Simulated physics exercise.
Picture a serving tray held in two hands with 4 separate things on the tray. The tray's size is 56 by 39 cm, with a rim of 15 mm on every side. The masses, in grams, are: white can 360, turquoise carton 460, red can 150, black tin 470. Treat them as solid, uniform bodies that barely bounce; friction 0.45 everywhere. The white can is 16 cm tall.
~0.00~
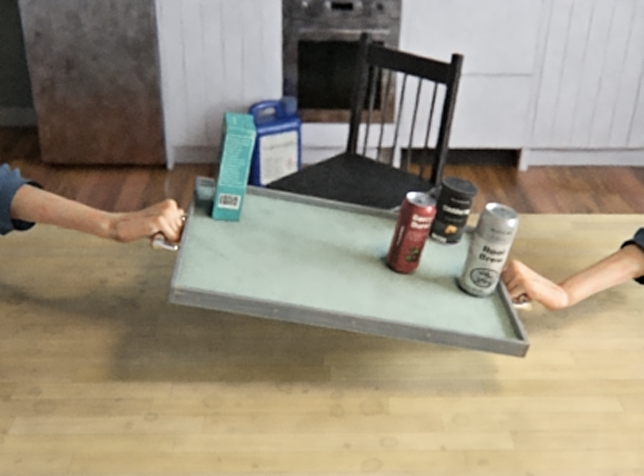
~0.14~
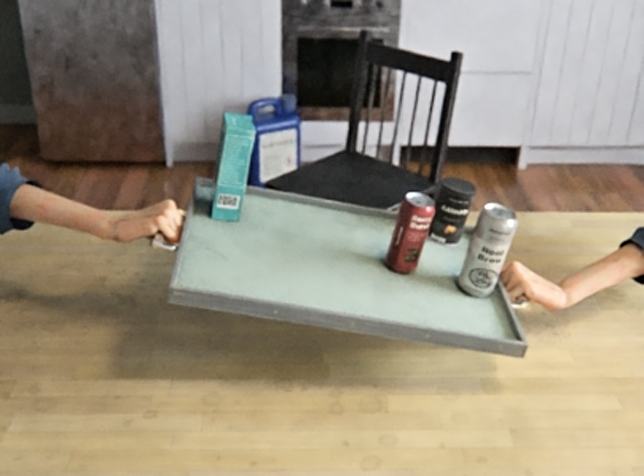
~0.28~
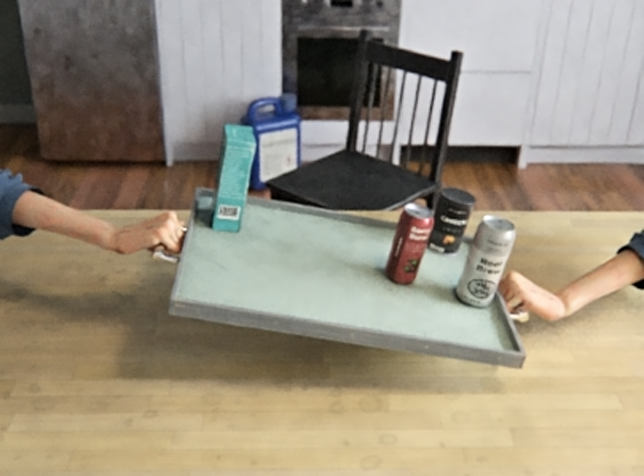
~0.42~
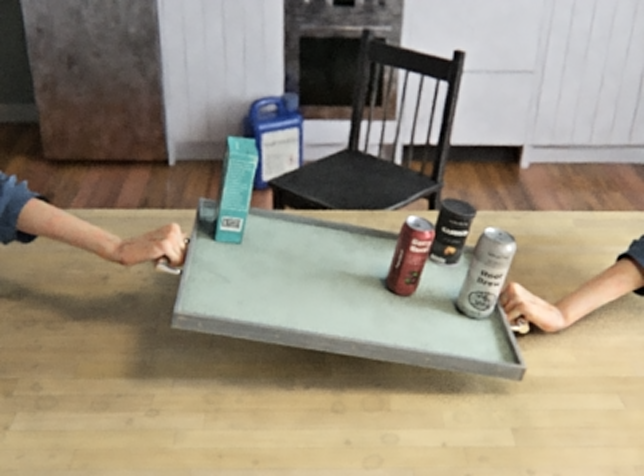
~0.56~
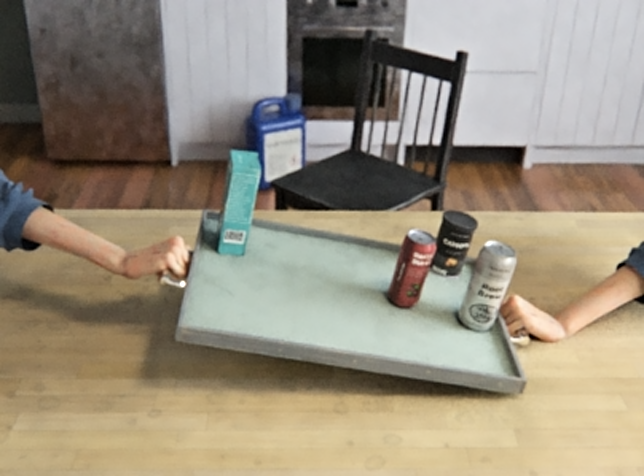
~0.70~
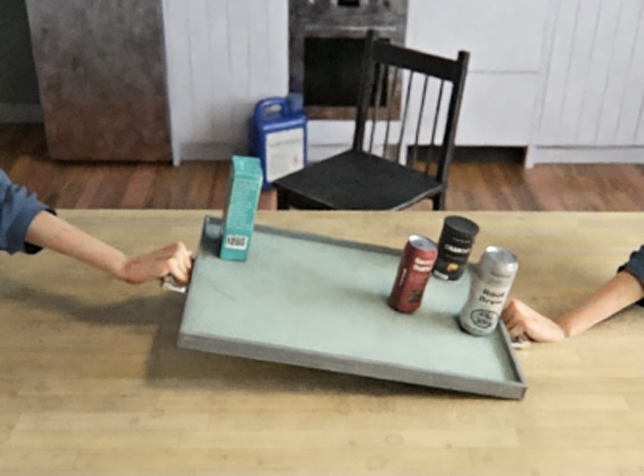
Two hands lower a tilted tray holding three cans and a turquoise carton toward the table.
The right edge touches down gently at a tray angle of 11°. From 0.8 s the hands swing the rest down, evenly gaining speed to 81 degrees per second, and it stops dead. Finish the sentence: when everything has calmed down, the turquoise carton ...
... has gone over.
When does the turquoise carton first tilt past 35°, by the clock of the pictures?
1.4 s, roughly.
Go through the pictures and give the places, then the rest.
Right edge 9 cm above the table; turquoise carton (232, 167); white can (488, 251), in the first picture.
Right edge 9 cm above the table; black tin (451, 212); white can (487, 252), in the second picture.
Right edge 6 cm above the table; red can (409, 245); black tin (450, 222), in the third picture.
Right edge 4 cm above the table; white can (486, 274); red can (410, 257), in the fourth picture.
Right edge 1 cm above the table; black tin (452, 244); white can (487, 287), in the fifth picture.
Right edge on the table, tray at 11°; turquoise carton (240, 209); red can (413, 275), in the sixth picture.
After 1.00 s, right edge on the table, tray at 5°; turquoise carton 4° off its base near (234, 234).
After 1.30 s, tray flat on the table; turquoise carton 23° off its base near (206, 254).
After 1.50 s, tray flat on the table; turquoise carton now off the tray.
In the end (1.9 s), off the tray and tipped over, turquoise carton; the other 3 under 5 cm from the start. In the last view, turquoise carton near (164, 285).
